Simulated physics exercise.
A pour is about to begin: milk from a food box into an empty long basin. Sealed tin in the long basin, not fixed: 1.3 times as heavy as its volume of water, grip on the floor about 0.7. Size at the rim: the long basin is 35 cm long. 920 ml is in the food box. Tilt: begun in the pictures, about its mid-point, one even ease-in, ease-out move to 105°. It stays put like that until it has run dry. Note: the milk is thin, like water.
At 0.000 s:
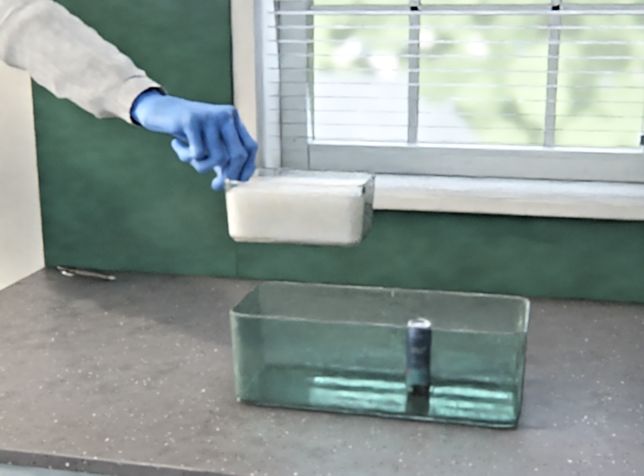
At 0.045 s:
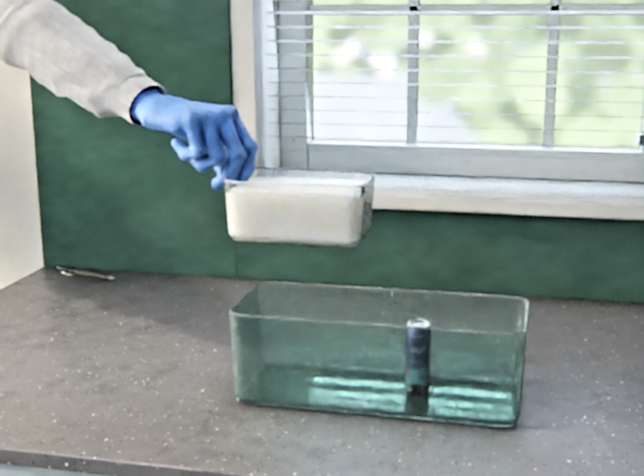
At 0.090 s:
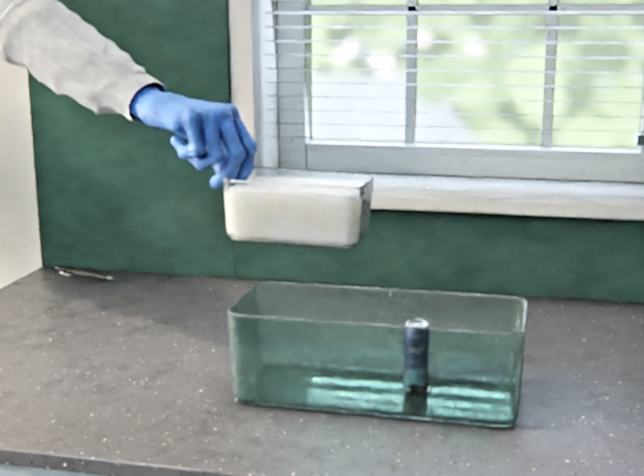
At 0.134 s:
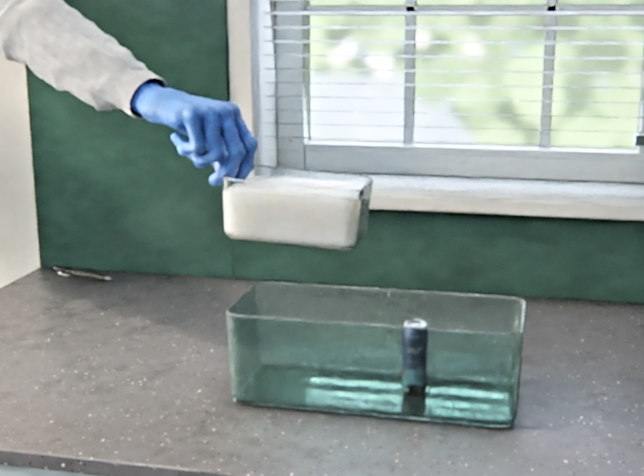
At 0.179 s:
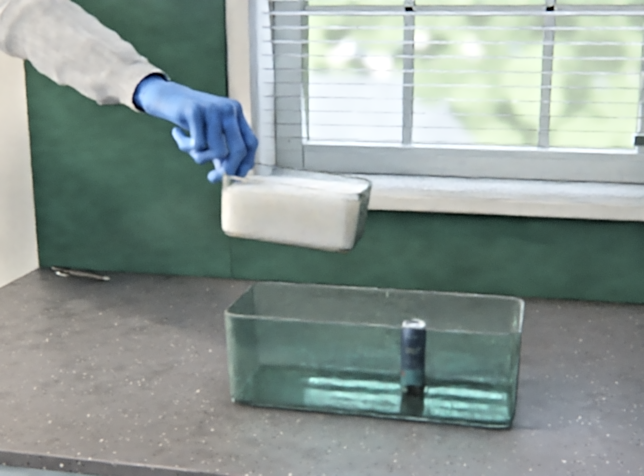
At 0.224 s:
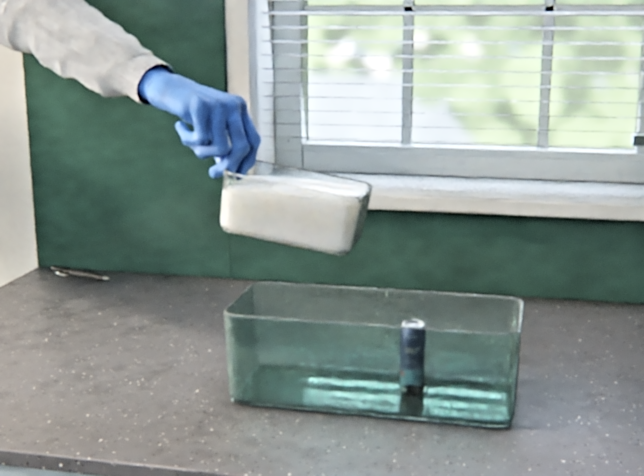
In the video, a blue-gloved hand holds a clear container of white liquid above a long, empty-looking glass basin with a dark tin standing inside, then gradually tilts the container slightly, lowering its right end.
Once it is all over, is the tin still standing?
It does not tilt over.
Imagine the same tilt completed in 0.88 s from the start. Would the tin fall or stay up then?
The tin stays on its base.
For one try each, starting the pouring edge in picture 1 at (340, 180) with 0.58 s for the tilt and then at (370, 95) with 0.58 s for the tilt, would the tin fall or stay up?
First it tips over; then it stays on its base.
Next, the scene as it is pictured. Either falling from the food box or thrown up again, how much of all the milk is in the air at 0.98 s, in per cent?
4 per cent, roughly.
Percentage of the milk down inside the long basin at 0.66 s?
About 20 per cent.
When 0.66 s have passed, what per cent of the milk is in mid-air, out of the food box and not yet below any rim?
It comes to roughly 36 per cent.
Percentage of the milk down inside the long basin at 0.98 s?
Some 84 percent.
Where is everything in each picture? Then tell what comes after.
In the first frame, it leans 0°; its right rim is at (369, 181); the milk meets the walls at (239, 184) and (368, 188); the long basin's rim runs from (245, 298) to (528, 317); the tin's top is at (419, 327).
In the second frame, it leans 0°; its right rim is at (369, 182); the milk meets the walls at (238, 183) and (368, 188).
In the third frame, it leans 1°; its right rim is at (368, 183); the milk meets the walls at (237, 183) and (366, 189).
In the fourth frame, it leans 3°; its right rim is at (367, 186); the milk meets the walls at (236, 182) and (365, 191).
In the fifth frame, it leans 6°; its right rim is at (366, 189); the milk meets the walls at (235, 182) and (365, 192).
In the sixth frame, it leans 9°; its right rim is at (367, 193); the milk meets the walls at (235, 182) and (366, 192).
By 0.66 s the tilt is 62° and 44 per cent is still to pour; the tin stands where it began.
By 0.98 s the tilt is 98° and 8 per cent is still to pour; the tin stands where it began.
By 1.32 s the tilt is 105° and 0 per cent is still to pour; the tin stands where it began.
By 1.68 s the tilt is 105° and 0 per cent is still to pour; the tin stands where it began.
At rest the tin stands where it began.
